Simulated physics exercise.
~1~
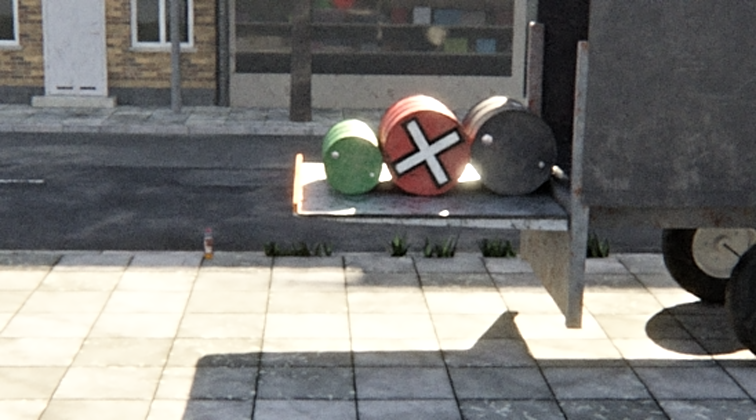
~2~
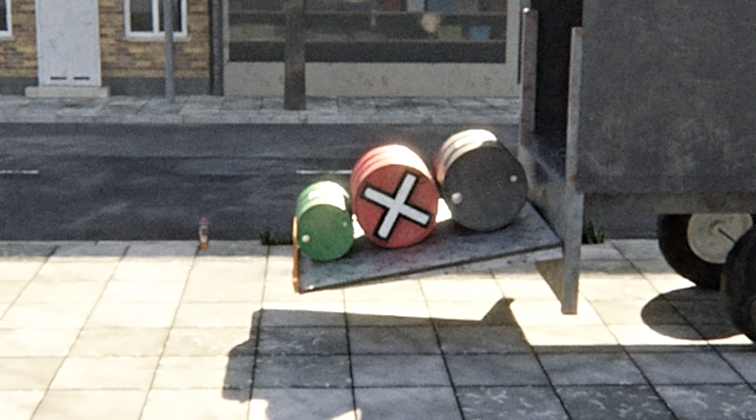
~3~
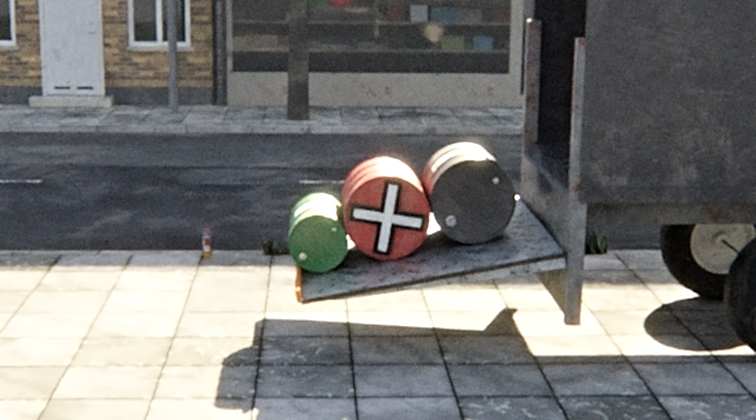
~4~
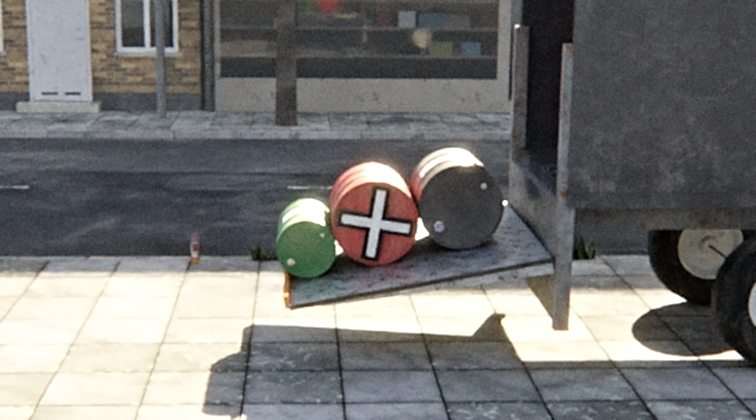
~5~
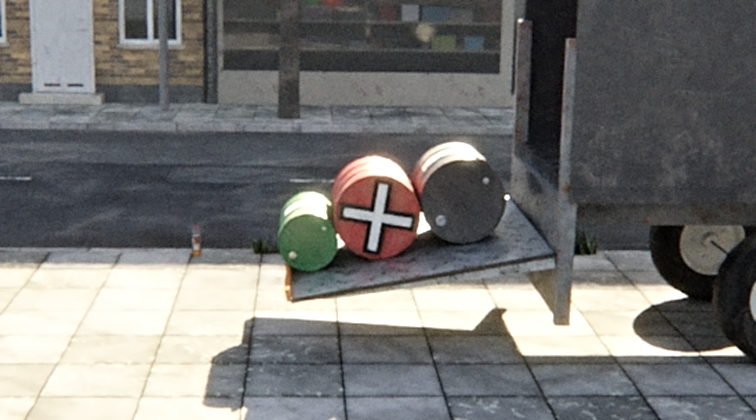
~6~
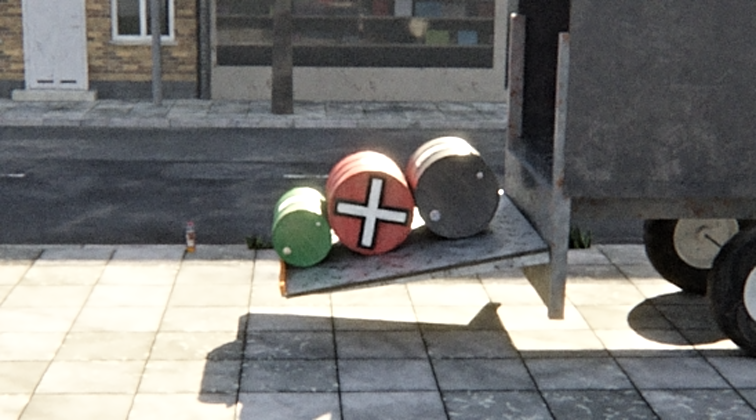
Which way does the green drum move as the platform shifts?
The green drum moves down as the platform lowers and tilts.
The video shows green, red and black drums on a steel platform at the back of a lorry. The platform lowers and tips down to the left, the drums roll slightly left, and all three end resting together on the slope.
